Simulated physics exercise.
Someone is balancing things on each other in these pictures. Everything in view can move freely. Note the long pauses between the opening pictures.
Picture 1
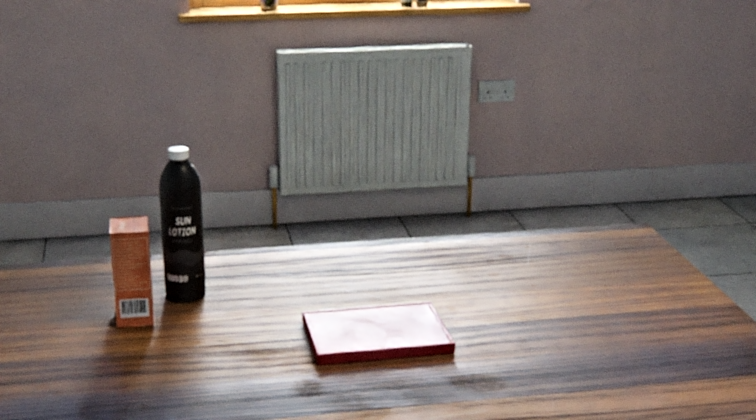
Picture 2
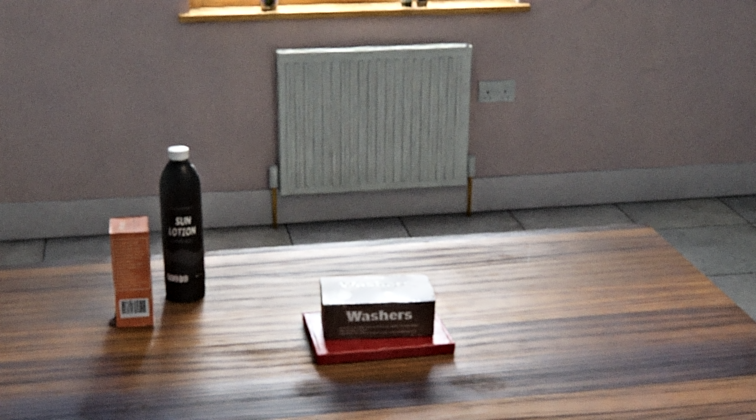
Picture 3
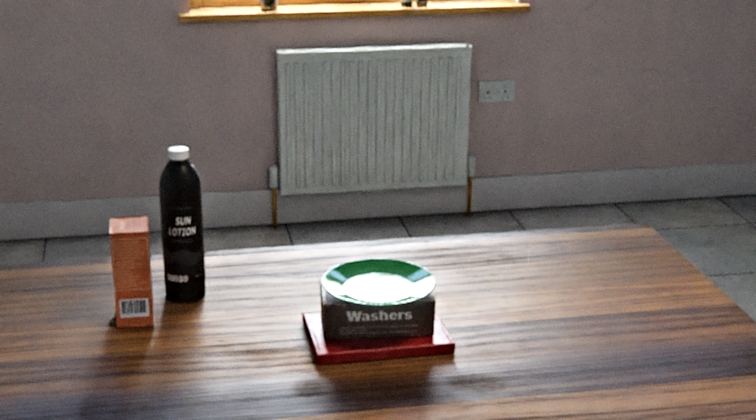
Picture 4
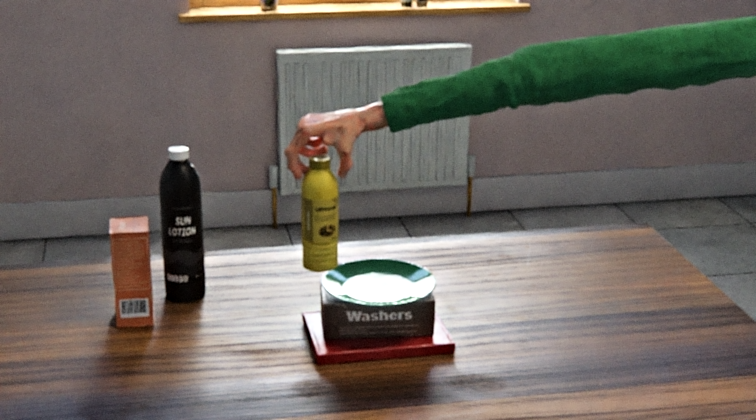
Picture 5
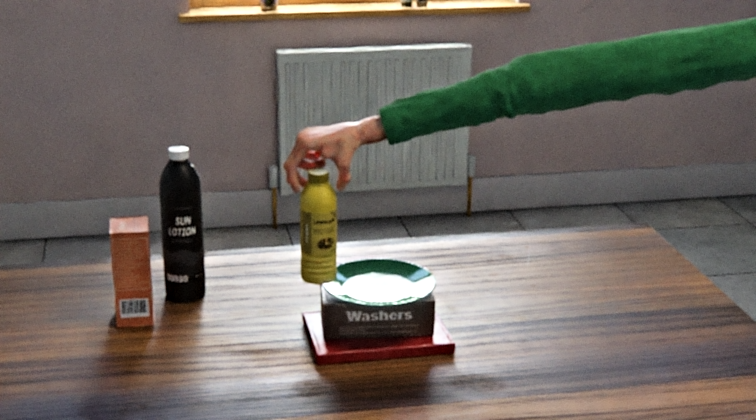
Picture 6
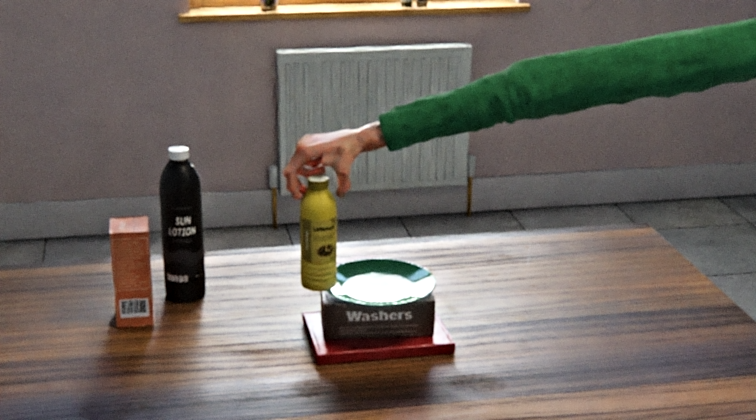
A green-sleeved arm lowered a yellow bottle to the left edge of a green plate, after a box marked Washers and then the plate had appeared on a red tray on the wooden table.
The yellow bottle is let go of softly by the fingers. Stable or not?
Basically the pile is insecure.
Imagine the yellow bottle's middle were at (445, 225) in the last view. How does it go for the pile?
In the end the pile crashes down.
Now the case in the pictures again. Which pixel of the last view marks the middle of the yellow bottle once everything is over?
Around (245, 330).
Then, 0.40 s later than the last frame, yellow bottle tilted by 33° near (288, 245).
Then, 0.50 s later than the last frame, yellow bottle now fallen.
Then, 0.60 s later than the last frame, things are still on the move.
When it is over, fallen, yellow bottle; the other 5 as before. End places, in pixels of the last picture, yellow bottle near (246, 330). The pile comes apart.
